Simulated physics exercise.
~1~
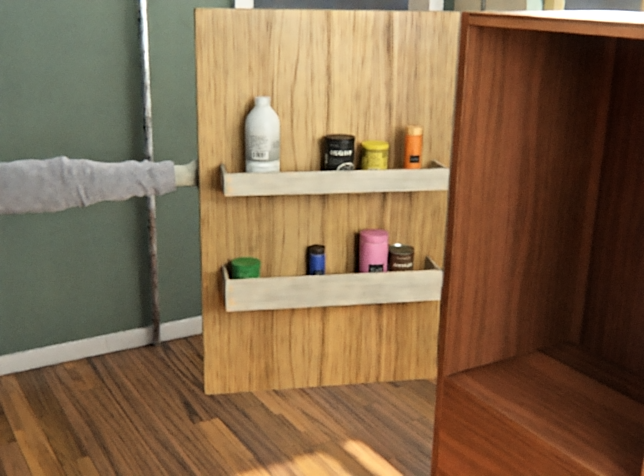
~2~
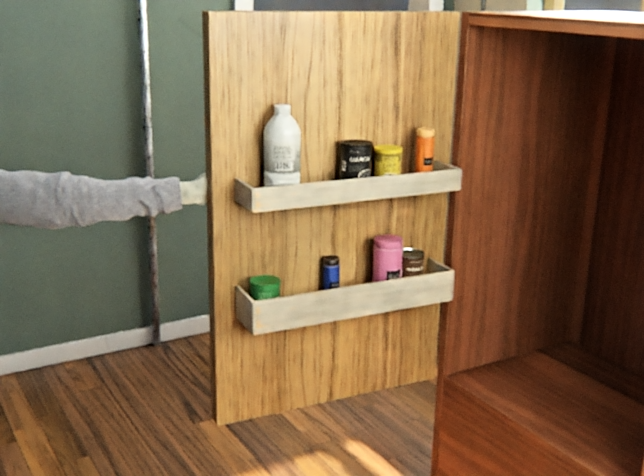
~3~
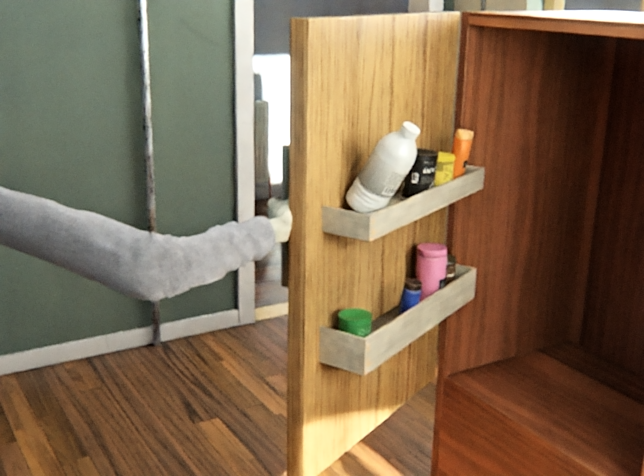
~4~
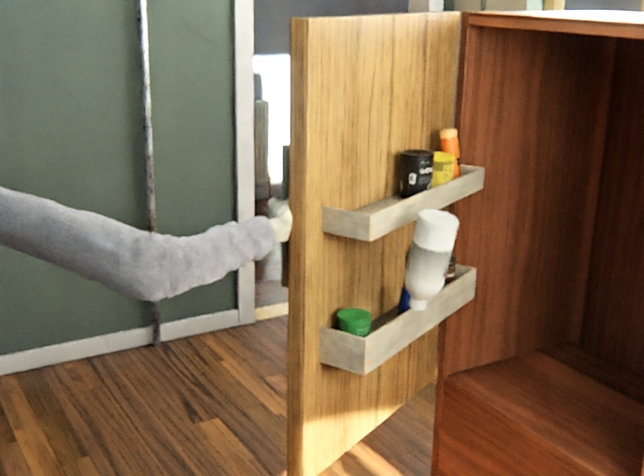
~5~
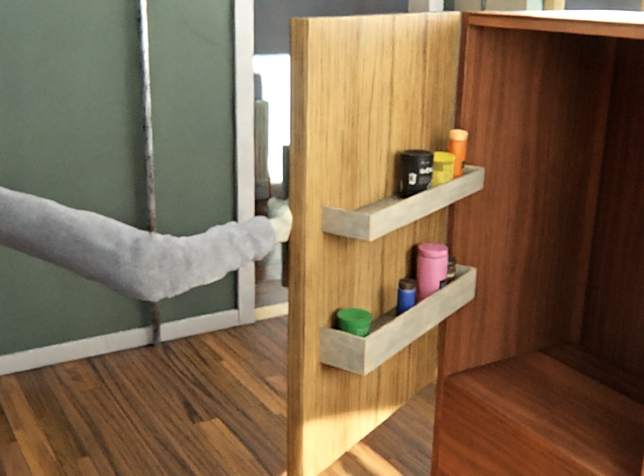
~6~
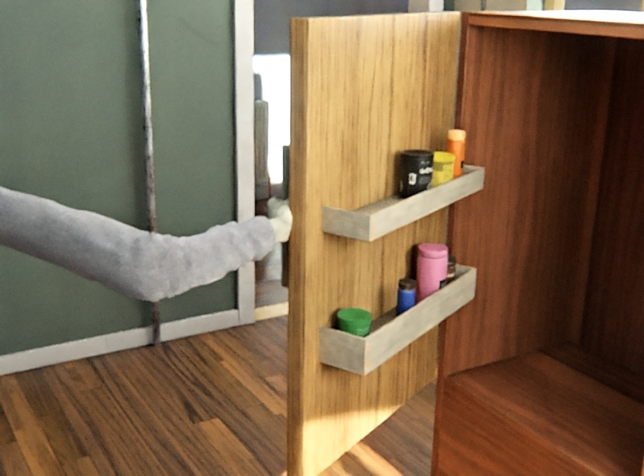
Beside an open wooden cabinet, a sleeved arm swung the door partway toward the cabinet and held it still, and the white bottle tipped off the upper rack, fell upside down past the lower one and disappeared, while the other containers stayed in the racks.
